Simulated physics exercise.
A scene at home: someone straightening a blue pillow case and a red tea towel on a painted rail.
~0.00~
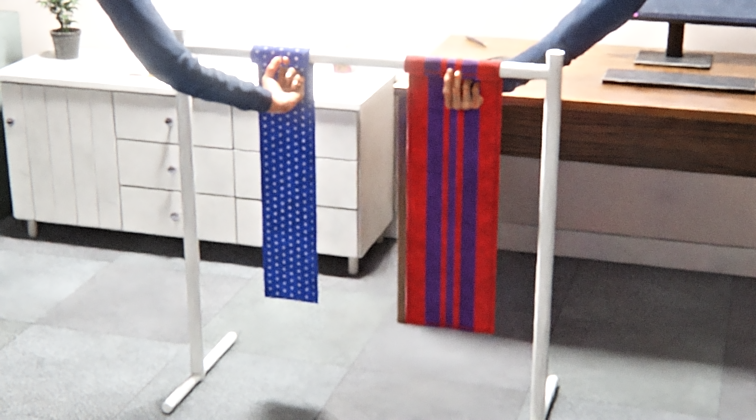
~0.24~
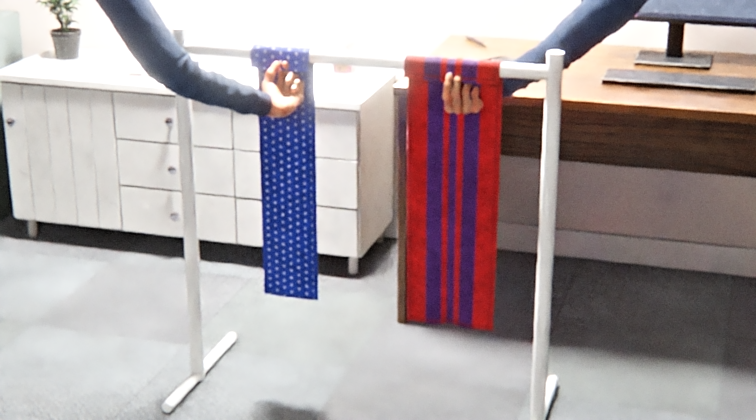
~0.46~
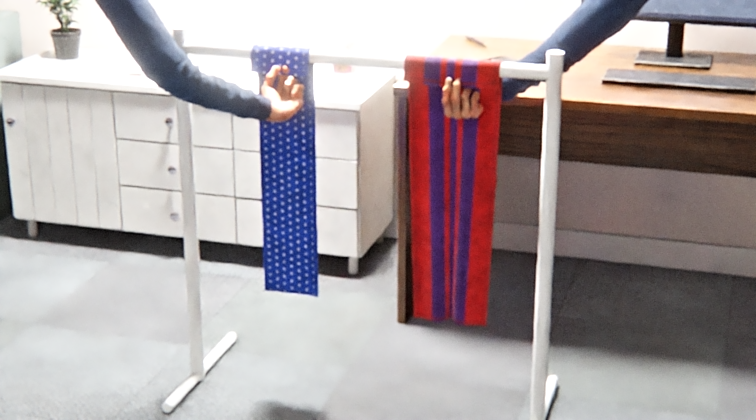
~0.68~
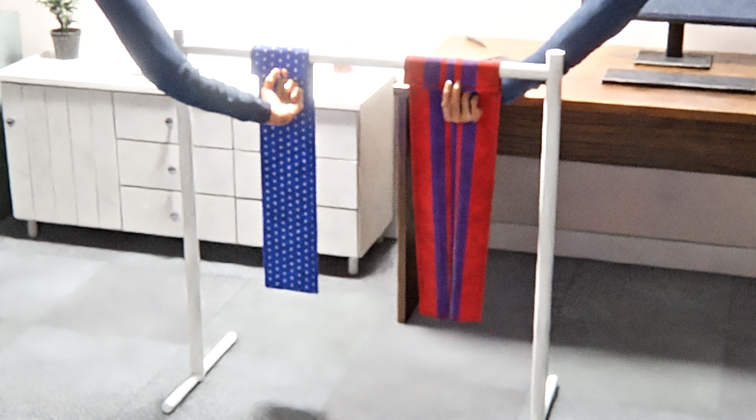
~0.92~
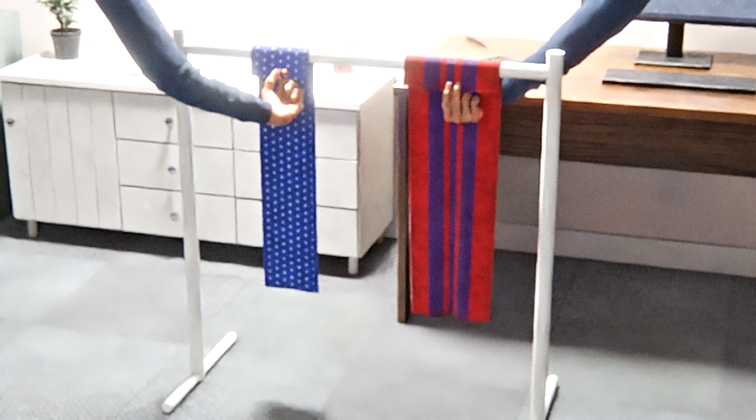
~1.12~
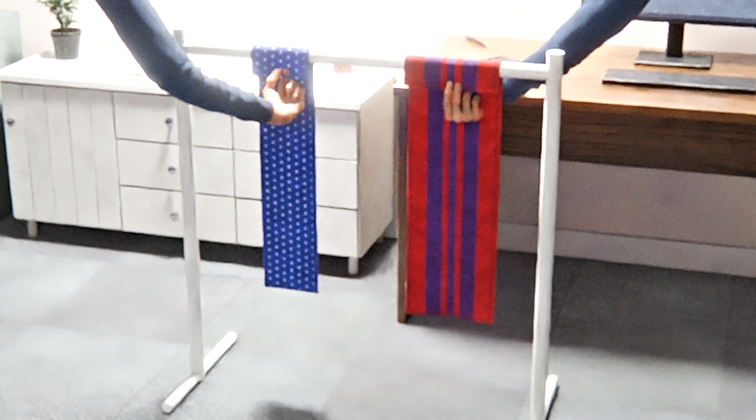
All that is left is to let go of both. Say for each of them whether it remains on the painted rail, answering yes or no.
Blue pillow case: No; red tea towel: No.
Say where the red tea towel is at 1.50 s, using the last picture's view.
Its middle is around (451, 292) then.
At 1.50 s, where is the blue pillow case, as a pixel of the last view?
Its middle is close to (290, 231).
After 1.50 s, pillow case clear of the rail and dropping near (290, 231); tea towel clear of the rail and dropping near (451, 292).
After 1.76 s, pillow case in a heap on the floor near (295, 383); tea towel in a heap on the floor near (448, 407).
At rest, pillow case in a heap on the floor near (295, 388); tea towel in a heap on the floor near (448, 409). The blue pillow case slips to the floor and the red tea towel is pulled off by its long side.
